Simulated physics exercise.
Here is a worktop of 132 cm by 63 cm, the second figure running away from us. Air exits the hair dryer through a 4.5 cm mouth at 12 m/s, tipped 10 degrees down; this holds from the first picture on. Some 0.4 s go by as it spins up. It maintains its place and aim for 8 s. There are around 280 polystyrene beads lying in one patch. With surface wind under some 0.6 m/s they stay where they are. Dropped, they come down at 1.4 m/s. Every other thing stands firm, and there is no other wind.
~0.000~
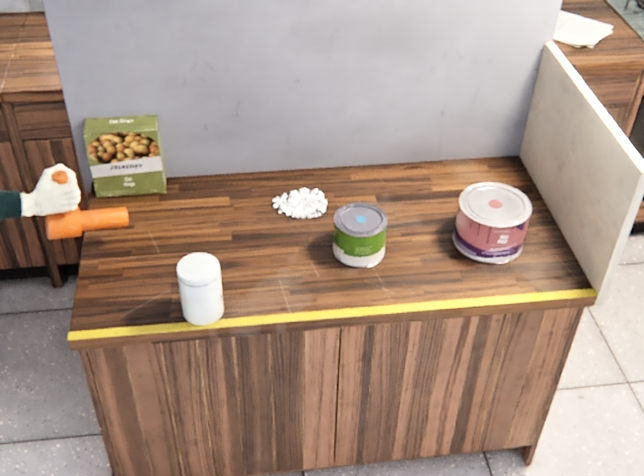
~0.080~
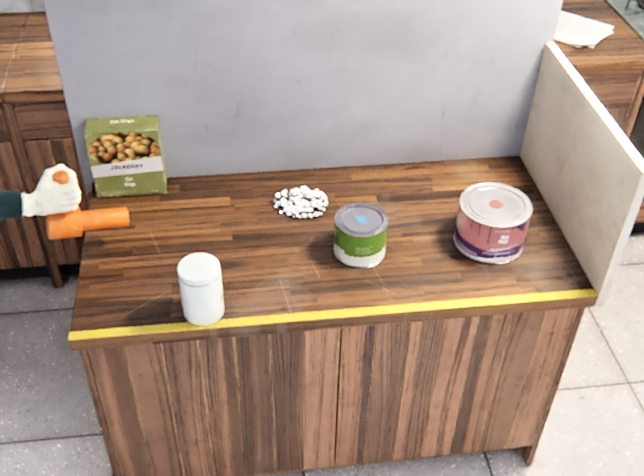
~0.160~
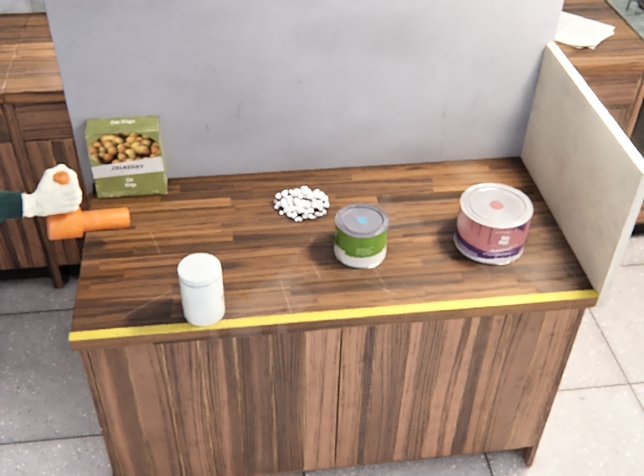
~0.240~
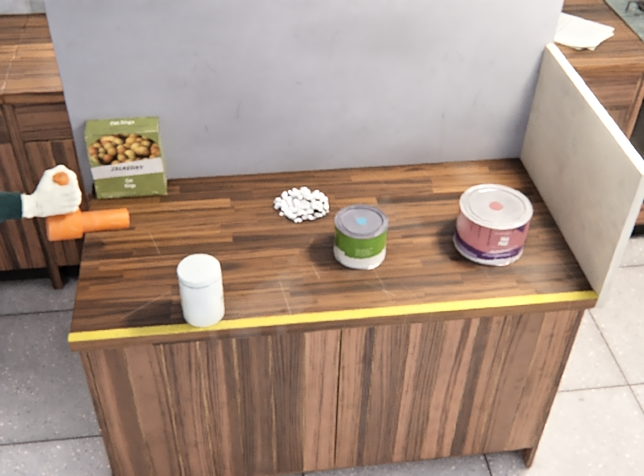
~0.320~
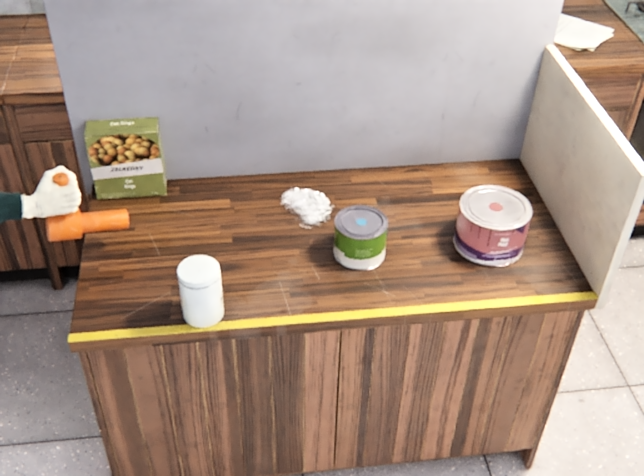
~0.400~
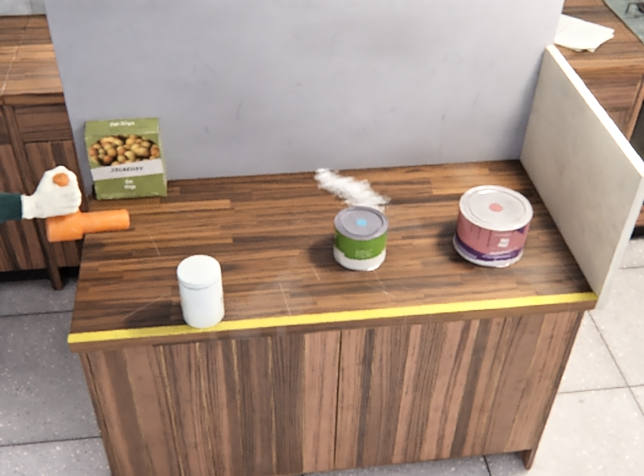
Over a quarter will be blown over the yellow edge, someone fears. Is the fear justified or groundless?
Quarter exceeded.
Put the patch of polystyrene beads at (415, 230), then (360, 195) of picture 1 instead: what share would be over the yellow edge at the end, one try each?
60 and 100 in a hundred, respectively.
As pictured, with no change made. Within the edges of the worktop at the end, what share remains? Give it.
Around 15 in a hundred remain.
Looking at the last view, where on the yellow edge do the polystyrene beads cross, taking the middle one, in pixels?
Close to pixel (531, 305).
After 1.6 s, 41 % are on the move or not yet settled, 73 % are over the yellow edge; the middle of those still in play is near (467, 265).
After 2.6 s, 20 % are on the move or not yet settled, 81 % are over the yellow edge; the middle of those still in play is near (494, 286).
After 4.4 s, 14 % are on the move or not yet settled, 86 % are over the yellow edge.
After 8.0 s, at the end, 87 % are over the yellow edge.
